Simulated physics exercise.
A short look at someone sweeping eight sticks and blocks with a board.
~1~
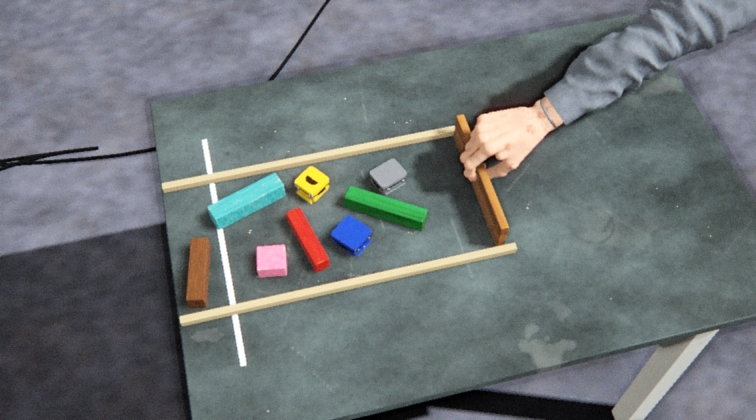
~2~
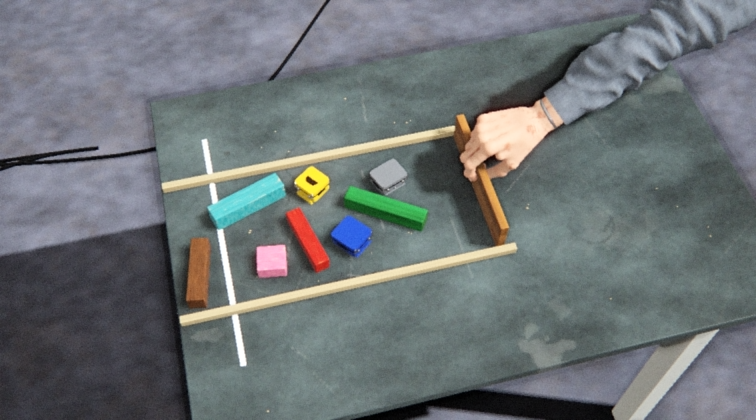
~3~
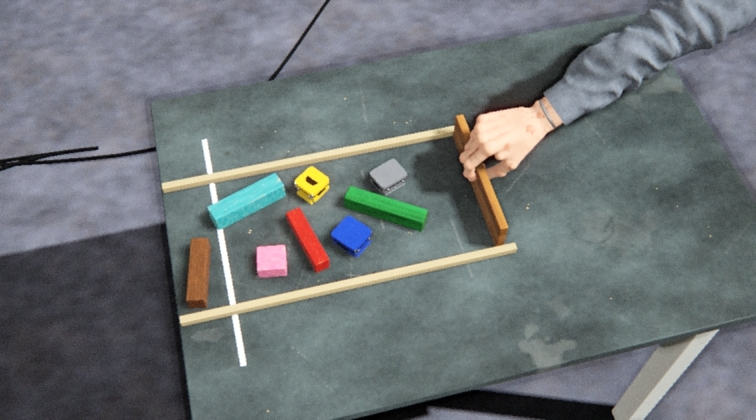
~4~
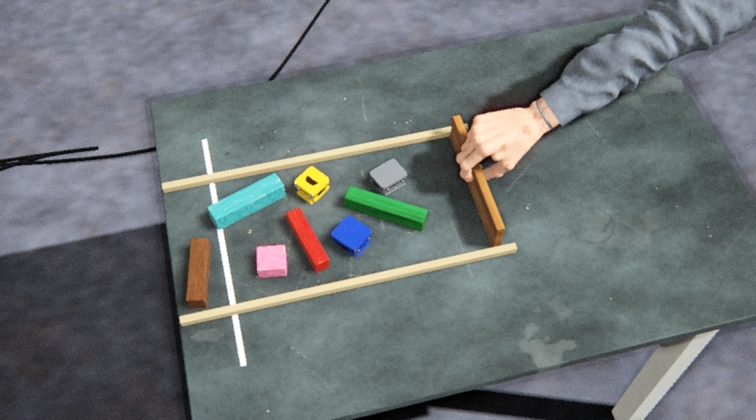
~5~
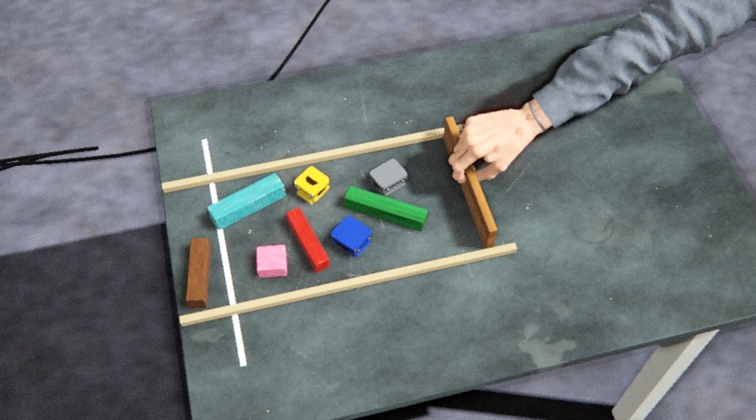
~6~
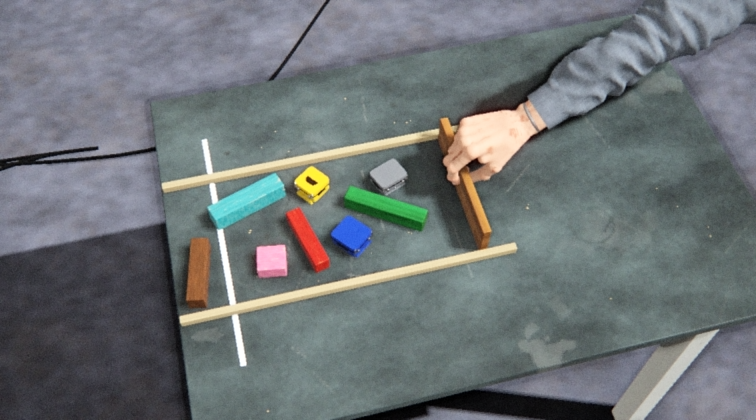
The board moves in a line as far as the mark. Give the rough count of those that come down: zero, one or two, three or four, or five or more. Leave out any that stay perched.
As it turns out, the number that fall off is three or four.
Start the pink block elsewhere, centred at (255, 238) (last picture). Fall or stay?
The pink block goes over.
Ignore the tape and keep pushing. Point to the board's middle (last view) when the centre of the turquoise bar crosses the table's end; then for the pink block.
Its middle is around (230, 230) and around (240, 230).
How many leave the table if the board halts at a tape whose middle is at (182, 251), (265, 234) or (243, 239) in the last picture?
Try by try, 8, 0 and 1.
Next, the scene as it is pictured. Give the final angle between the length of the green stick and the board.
Roughly 30° out of line.
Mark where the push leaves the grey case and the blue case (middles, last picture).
First (201, 212), then (208, 290).
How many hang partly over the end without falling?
It comes to 2.
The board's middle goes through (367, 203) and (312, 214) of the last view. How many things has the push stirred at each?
At the one place 4, at the other 7.
Early on, none off yet; brown bar at rest near (199, 272); turquoise bar at rest near (247, 202); pink block at rest near (272, 261).
Finally, the number that fall off is three or four; lost, pink block, turquoise bar and brown bar.
